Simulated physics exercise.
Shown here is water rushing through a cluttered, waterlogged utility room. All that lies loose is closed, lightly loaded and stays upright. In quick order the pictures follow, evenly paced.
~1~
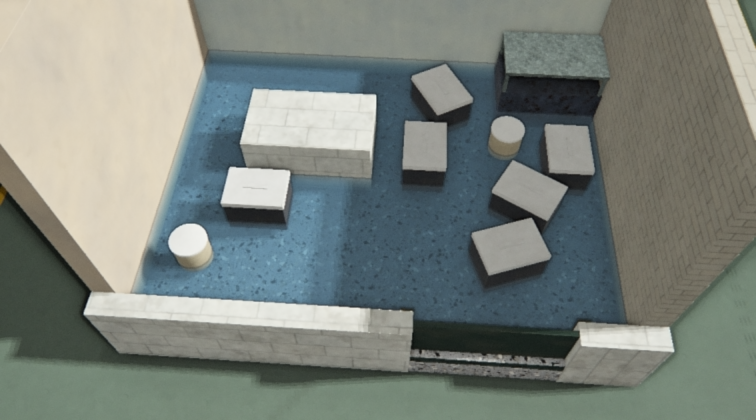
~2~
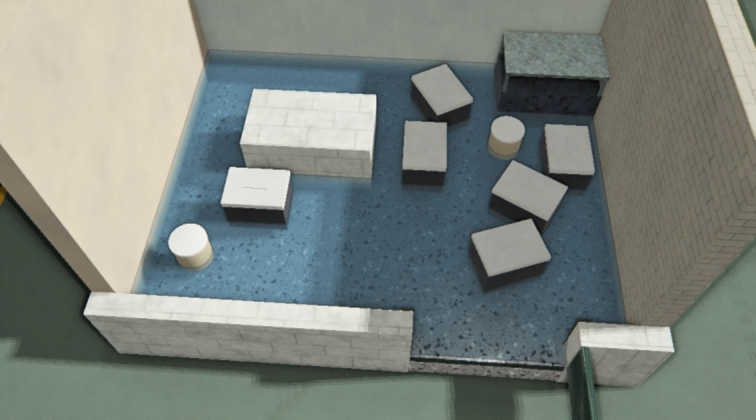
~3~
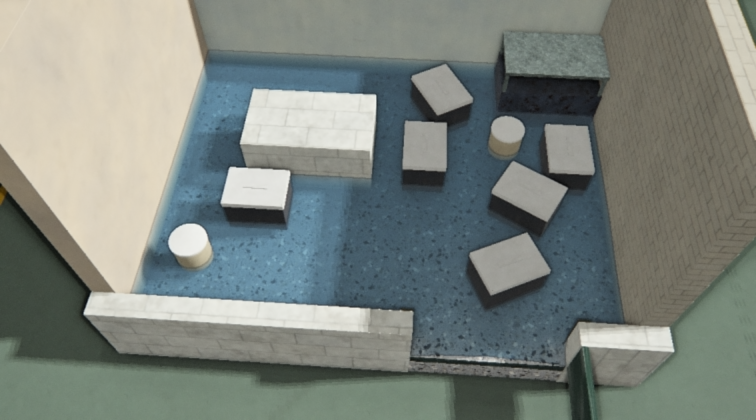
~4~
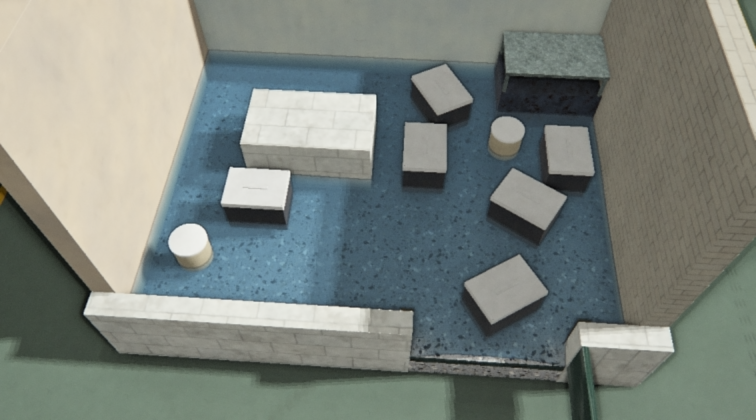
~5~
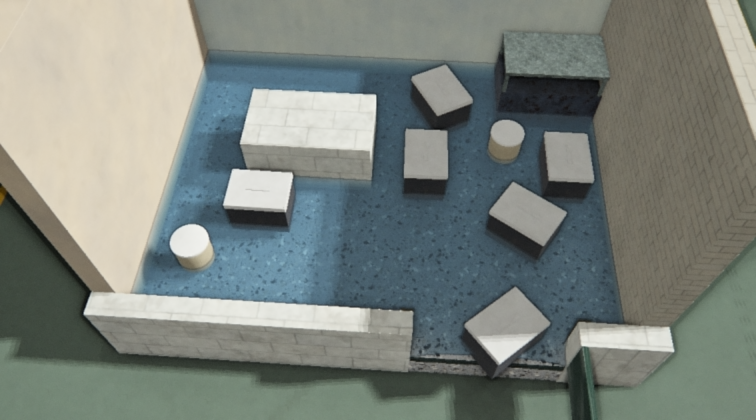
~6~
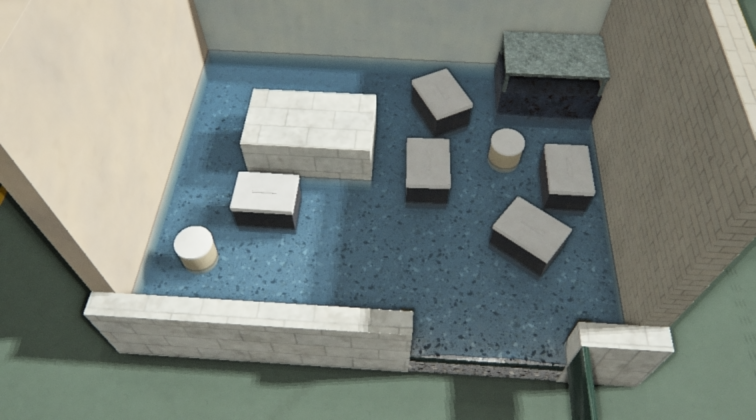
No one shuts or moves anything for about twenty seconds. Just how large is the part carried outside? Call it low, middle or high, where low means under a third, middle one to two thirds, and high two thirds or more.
Middle.
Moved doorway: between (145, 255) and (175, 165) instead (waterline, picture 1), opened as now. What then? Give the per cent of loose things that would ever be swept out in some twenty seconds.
Close to 40 percent.
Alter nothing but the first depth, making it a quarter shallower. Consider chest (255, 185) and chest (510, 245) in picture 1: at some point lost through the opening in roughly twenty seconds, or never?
As listed: Left behind, yes.
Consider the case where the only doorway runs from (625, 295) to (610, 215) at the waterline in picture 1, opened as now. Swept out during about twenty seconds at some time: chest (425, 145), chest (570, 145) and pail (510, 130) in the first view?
Lost, lost, lost.
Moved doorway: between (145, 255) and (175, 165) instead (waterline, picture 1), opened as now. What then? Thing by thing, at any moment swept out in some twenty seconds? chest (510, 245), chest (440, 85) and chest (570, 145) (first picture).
Retained, retained and retained.
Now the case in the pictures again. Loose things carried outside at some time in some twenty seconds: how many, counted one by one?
3.
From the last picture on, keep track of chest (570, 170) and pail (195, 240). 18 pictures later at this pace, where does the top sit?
Near (535, 316) and (300, 276).
A moment on, 1 of 8 are out; 7 afloat.
Next, 3 of 8 are out; 4 afloat.
Later, 3 of 8 are out; 2 afloat.
In the end, 3 of 8 are out; 2 afloat.
